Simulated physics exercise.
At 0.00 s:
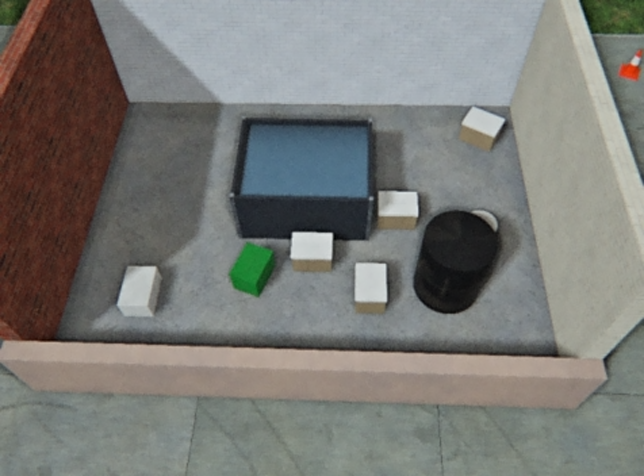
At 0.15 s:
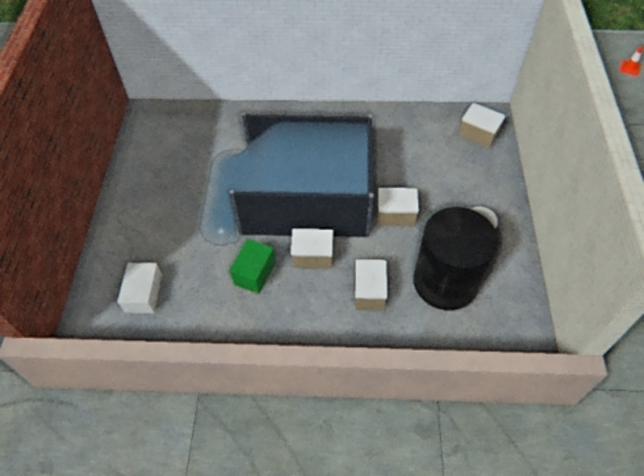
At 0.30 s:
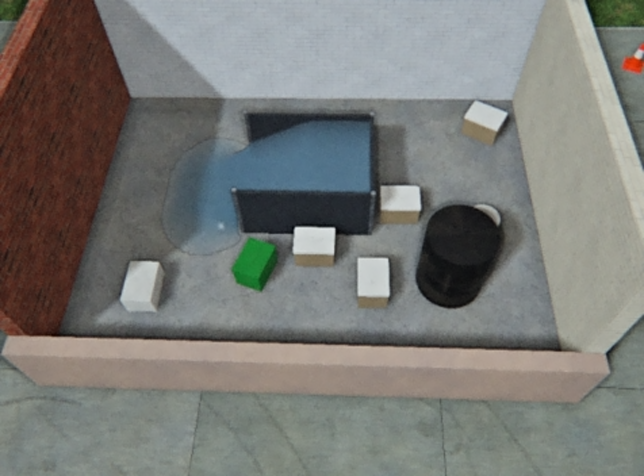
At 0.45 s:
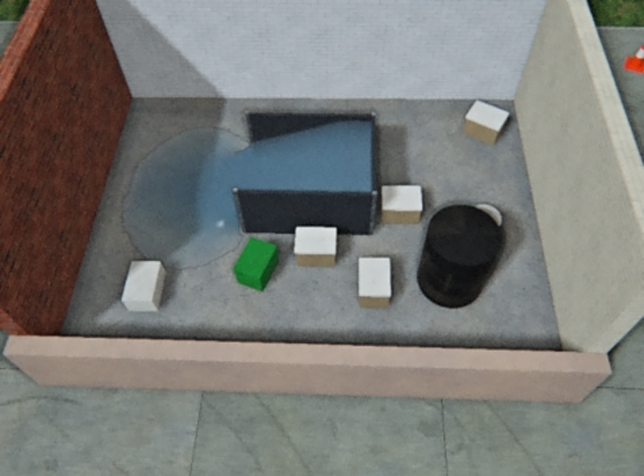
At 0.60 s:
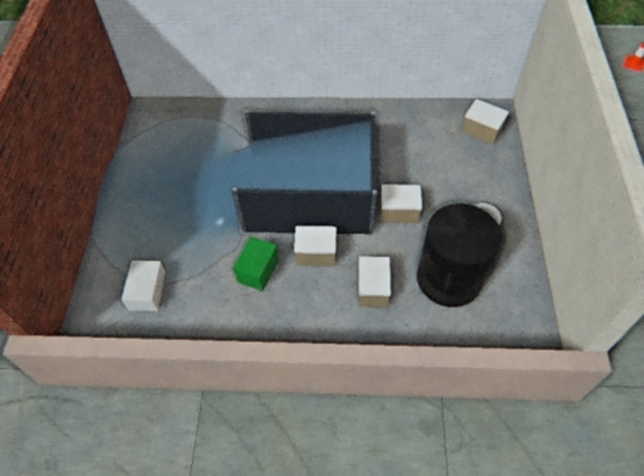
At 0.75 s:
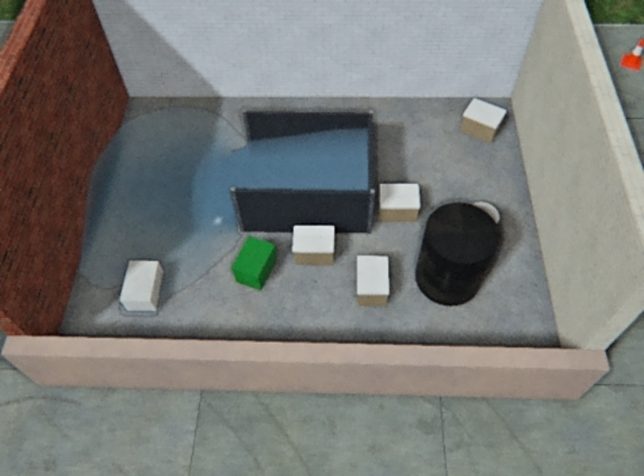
A large dark-sided open tank of blue water stands toward the back of a walled grey yard, seen from high above the near wall. White-topped boxes sit around it, with a green chest in front and a black cylindrical tub on the right. The tank's left side opens and water spreads leftward across the floor, reaching the red brick wall, while the objects stay put and the view shifts very slightly.
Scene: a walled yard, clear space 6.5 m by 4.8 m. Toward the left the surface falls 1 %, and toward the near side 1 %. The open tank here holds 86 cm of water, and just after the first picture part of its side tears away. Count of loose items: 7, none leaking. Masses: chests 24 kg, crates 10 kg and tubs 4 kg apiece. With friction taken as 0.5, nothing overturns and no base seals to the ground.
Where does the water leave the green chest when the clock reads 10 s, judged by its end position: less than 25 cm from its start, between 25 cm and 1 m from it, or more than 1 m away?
The green chest ends less than 25 cm from its start.
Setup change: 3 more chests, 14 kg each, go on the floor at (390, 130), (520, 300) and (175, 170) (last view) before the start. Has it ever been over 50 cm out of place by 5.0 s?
Well, in that order it's higher, lower and higher.
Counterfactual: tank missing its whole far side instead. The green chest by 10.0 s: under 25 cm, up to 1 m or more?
If that happened, the green chest winds up well away.
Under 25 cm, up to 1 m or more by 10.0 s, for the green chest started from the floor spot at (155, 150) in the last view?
It goes a long way.
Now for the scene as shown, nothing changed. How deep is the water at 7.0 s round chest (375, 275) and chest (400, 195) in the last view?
About 7 and 7 cm.
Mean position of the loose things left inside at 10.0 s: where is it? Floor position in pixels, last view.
I'd say about (396, 229) in the last view.
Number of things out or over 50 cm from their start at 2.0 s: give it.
That would be 1.
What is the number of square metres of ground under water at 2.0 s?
I'd put it close to 12 m2.
After 2.0 s the green chest is near (254, 256), 0.0 m from its start, aground; 1 afloat.
After 4.5 s the green chest is near (258, 251), 0.1 m from its start, aground; 0 afloat.
After 7.0 s the green chest is near (258, 251), 0.1 m from its start, aground; 2 afloat.
After 10.0 s the green chest is near (257, 251), 0.1 m from its start, aground; 3 afloat.
